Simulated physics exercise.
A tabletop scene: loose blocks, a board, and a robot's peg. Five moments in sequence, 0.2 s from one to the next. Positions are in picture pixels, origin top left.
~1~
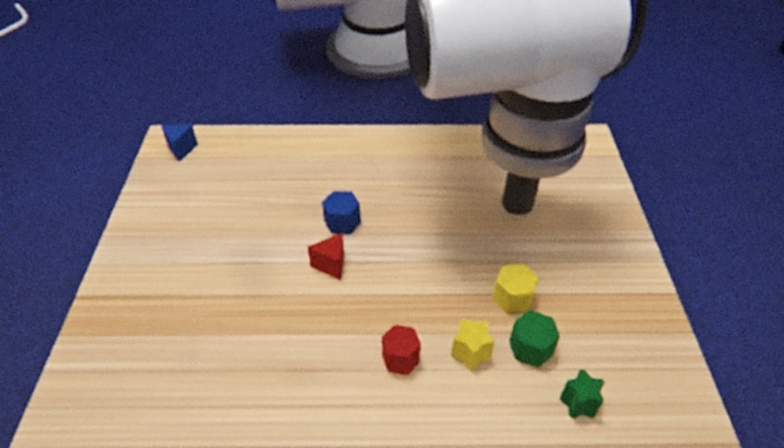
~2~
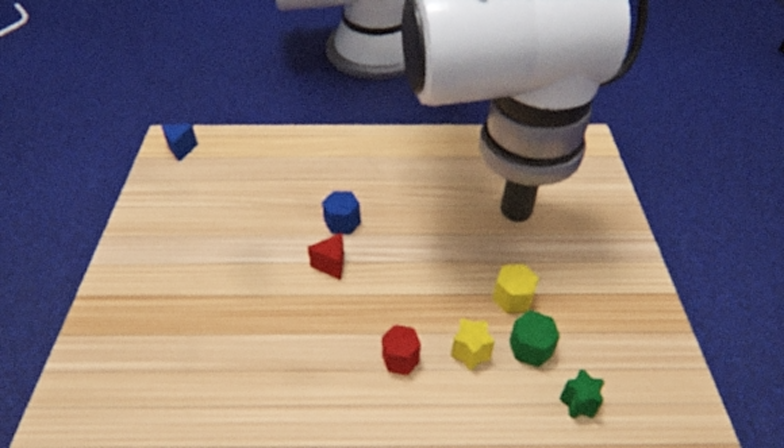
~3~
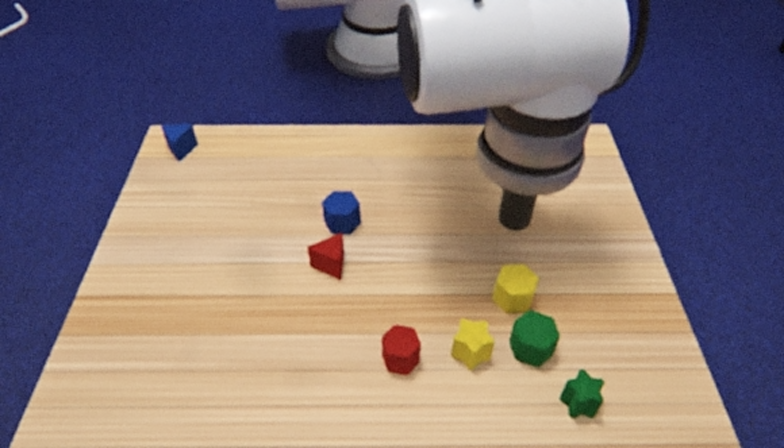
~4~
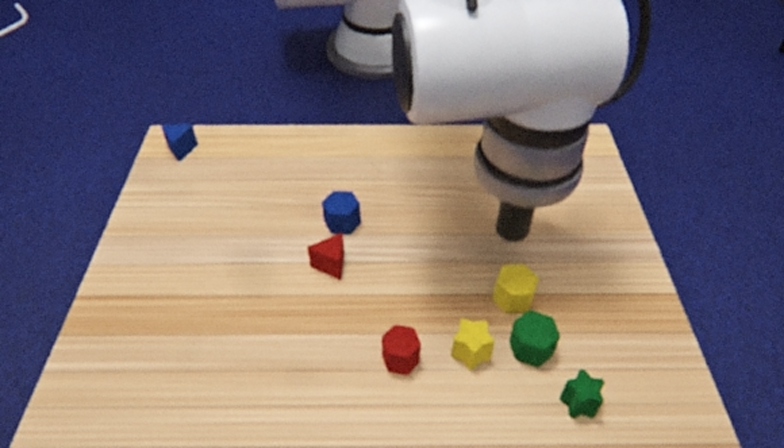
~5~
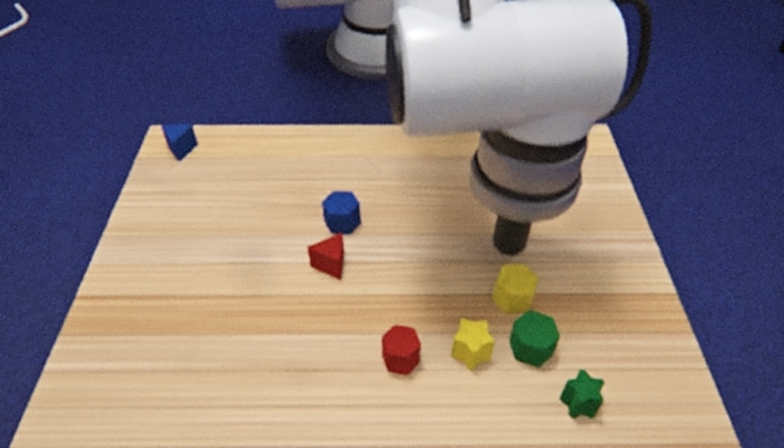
To begin with, a robot arm holds its dark peg over the upper right of a wooden board scattered with red, blue, yellow and green blocks. The peg then moves slowly down the board, drifting very slightly left, and ends just above the yellow six-sided block, while every block stays still.
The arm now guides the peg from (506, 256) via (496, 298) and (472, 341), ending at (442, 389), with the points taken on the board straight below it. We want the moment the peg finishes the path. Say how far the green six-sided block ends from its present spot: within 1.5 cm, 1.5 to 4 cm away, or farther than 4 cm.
Shift: 1.5 to 4 cm.
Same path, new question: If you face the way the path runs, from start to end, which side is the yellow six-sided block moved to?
Shifted left.
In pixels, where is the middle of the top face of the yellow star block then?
Pixel (441, 406).
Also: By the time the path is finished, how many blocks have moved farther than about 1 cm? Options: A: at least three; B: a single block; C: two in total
My pick is A.
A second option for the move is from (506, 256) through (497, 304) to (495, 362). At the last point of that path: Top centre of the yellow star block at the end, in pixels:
Put as a pixel place, it's (462, 353).
The first path, step by step. One third of the way, peg (498, 287); yellow six-sided block (522, 307), turned 30° anticlockwise; green six-sided block (544, 341).
Two thirds of the way, peg (474, 330); yellow star block (467, 352), turned 15° clockwise; yellow six-sided block (522, 323), turned 50° anticlockwise; green six-sided block (555, 355).
At the end, peg (444, 378); red six-sided block in place; yellow star block (441, 406); yellow six-sided block (522, 323), turned 50° anticlockwise; green six-sided block (555, 355).
